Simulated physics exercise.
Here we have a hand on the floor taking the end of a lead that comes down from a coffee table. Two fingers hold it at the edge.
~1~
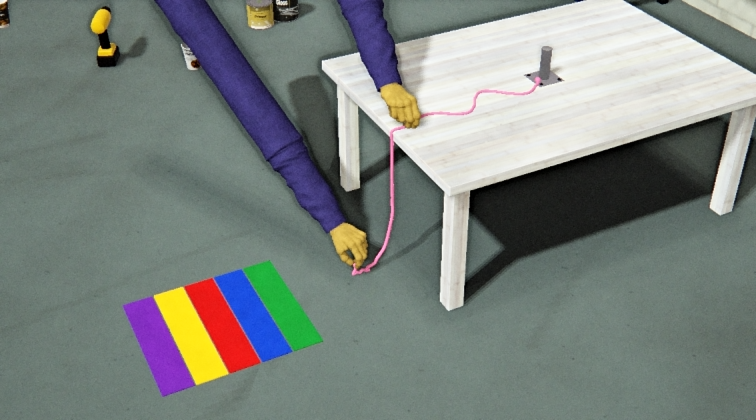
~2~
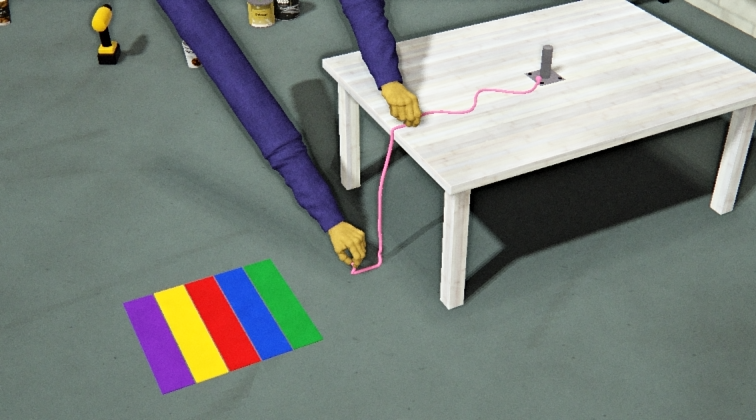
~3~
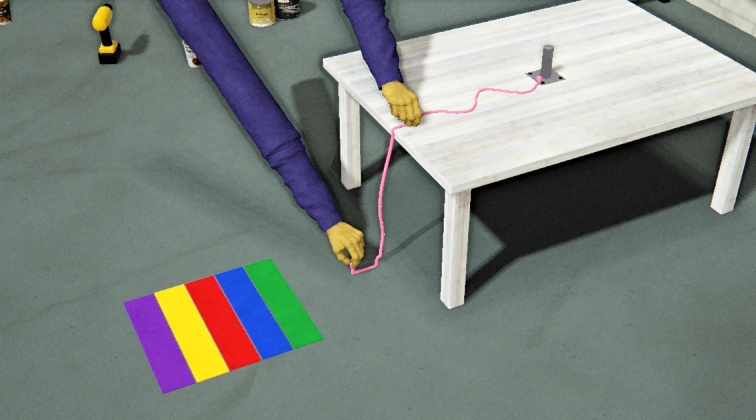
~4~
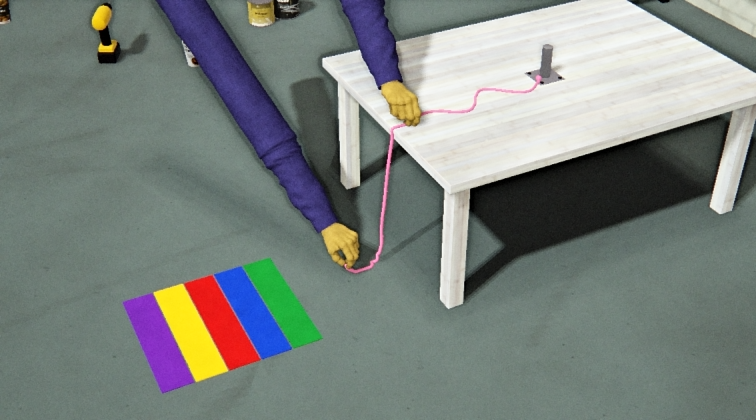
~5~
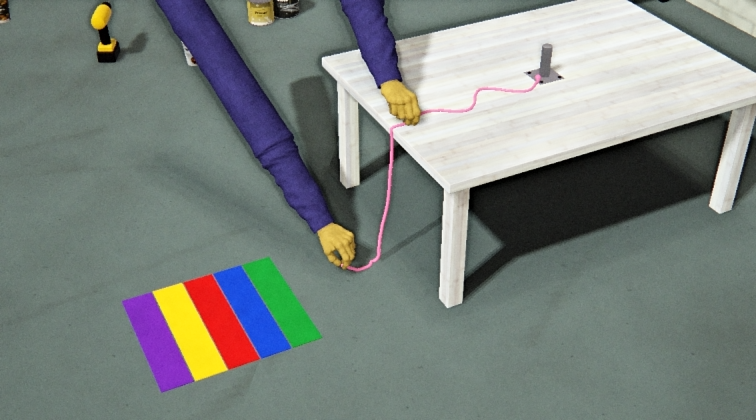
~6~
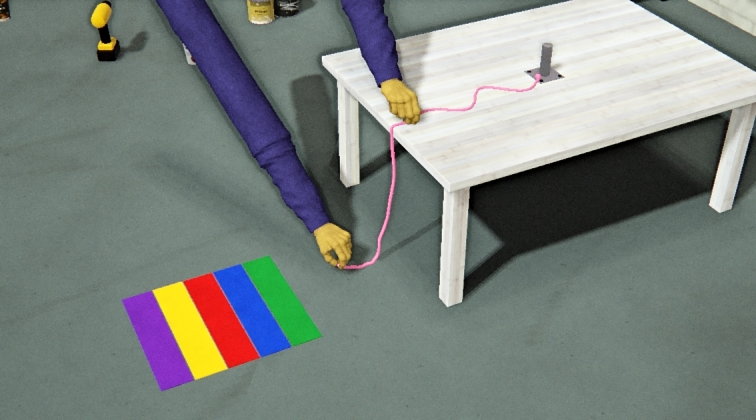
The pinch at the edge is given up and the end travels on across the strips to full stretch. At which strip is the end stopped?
It gets as far as the red strip.
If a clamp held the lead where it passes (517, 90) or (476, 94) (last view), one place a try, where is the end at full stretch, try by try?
About (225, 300) and (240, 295).
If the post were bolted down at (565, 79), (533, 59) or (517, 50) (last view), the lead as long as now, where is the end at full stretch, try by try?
Try by try, around (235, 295), (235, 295) and (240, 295).
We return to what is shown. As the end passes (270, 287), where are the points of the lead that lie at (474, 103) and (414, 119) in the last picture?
At (448, 105), then (390, 135).
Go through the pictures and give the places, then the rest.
The first picture shows end (355, 265); green (299, 330); blue (268, 341); red (236, 351); yellow (204, 362); purple (171, 373).
The second picture shows end (353, 264); lead through (529, 92) (476, 97) (437, 112) (391, 143) (380, 199) (380, 252).
The third picture shows end (351, 264).
The fourth picture shows end (346, 265); lead through (529, 91) (476, 96) (437, 112) (392, 142) (385, 197) (379, 252).
The fifth picture shows end (342, 265).
The sixth picture shows end (339, 265); lead through (528, 89) (475, 94) (436, 110) (392, 140) (391, 194) (379, 249).
Early on, end near (270, 287); over green.
Midway, end near (236, 297); over blue.
At the end of the slack, end near (217, 303); over red. The red one.
